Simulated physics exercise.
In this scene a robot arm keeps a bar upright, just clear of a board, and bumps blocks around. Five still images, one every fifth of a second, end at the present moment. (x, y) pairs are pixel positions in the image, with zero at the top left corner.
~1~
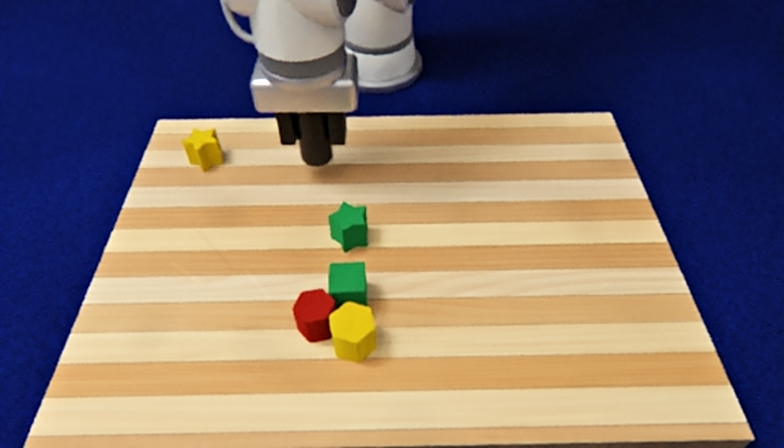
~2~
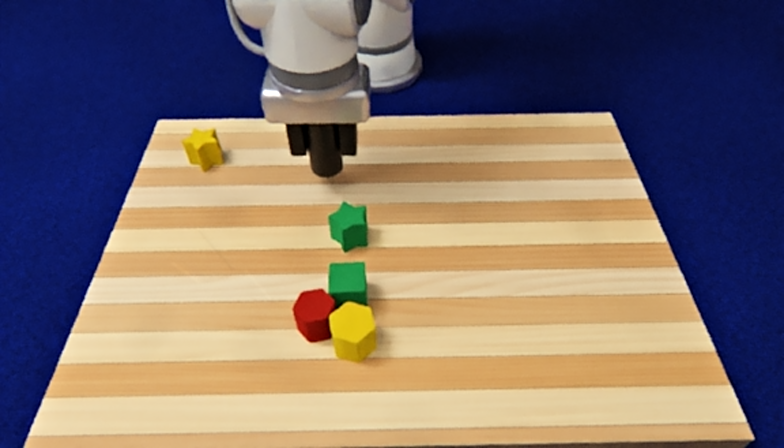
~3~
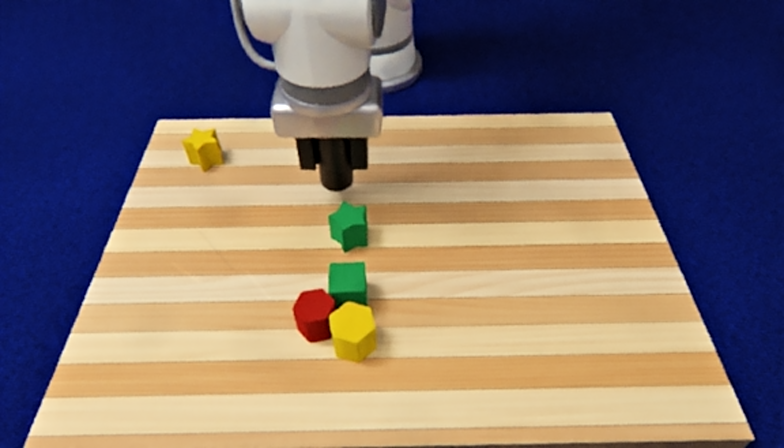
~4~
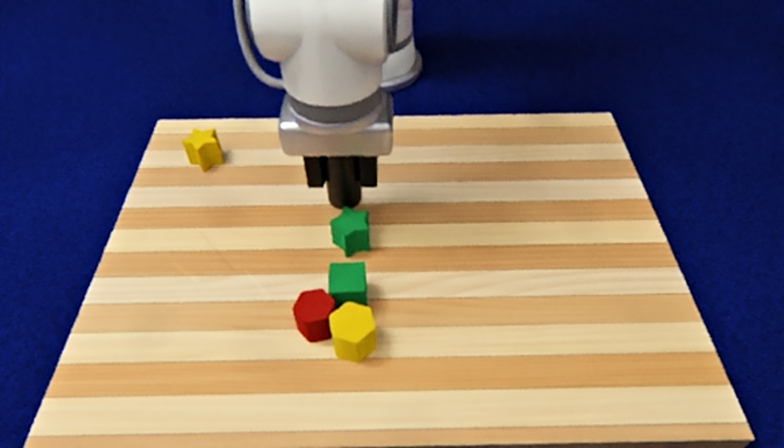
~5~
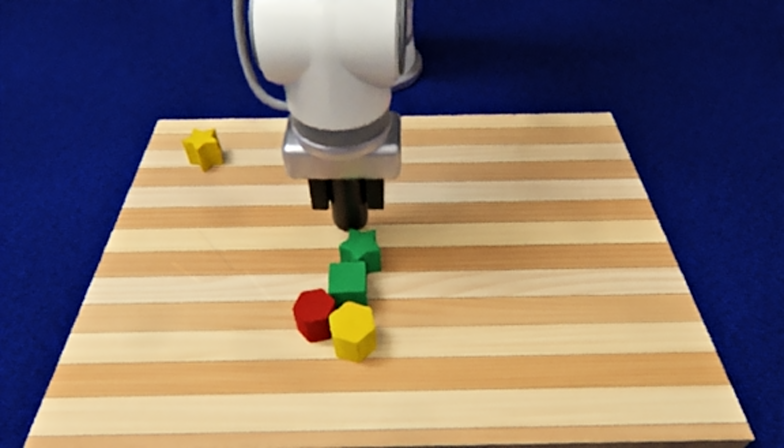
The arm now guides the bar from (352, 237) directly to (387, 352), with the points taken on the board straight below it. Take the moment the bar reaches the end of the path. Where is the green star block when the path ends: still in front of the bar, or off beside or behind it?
Expect to find it next to or behind the bar.
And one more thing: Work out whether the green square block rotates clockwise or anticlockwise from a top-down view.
Looking down, my answer is that the green square block rotates clockwise.
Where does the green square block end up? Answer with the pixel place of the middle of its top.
For the centre of its top, I'd go with (375, 374).
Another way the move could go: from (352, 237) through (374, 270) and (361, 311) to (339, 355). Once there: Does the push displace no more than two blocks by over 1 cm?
No, that is not how it ends up.
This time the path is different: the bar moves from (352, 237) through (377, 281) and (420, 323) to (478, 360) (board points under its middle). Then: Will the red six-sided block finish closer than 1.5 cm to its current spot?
Yes, it checks out.
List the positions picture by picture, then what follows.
Tip of the bar (317, 157), middles of tops, red six-sided block (314, 305), green square block (347, 276), yellow six-sided block (352, 322), green star block (349, 215), in the first picture.
Bar (327, 168), nothing pushed, in the second picture.
Bar (337, 182), nothing pushed, in the third picture.
Bar (345, 199), green star block (351, 220), in the fourth picture.
Bar (351, 220), red six-sided block (314, 305), green square block (347, 276), yellow six-sided block (352, 322), green star block (360, 242), in the fifth picture.
What follows on the original path. One third of the way, bar (360, 255); red six-sided block (311, 309); green square block (356, 299), turned 40° clockwise; yellow six-sided block (349, 340); green star block (381, 271), turned 45° anticlockwise.
Two thirds of the way, bar (373, 295); red six-sided block (310, 311), turned 20° clockwise; green square block (365, 328), turned 40° clockwise; yellow six-sided block (345, 367), turned 35° clockwise; green star block (408, 297), turned 80° anticlockwise.
At the end, bar (386, 336); red six-sided block (310, 311), turned 20° clockwise; green square block (375, 374), turned 50° clockwise; yellow six-sided block (337, 399), turned 90° clockwise; green star block (418, 309), turned 125° anticlockwise.
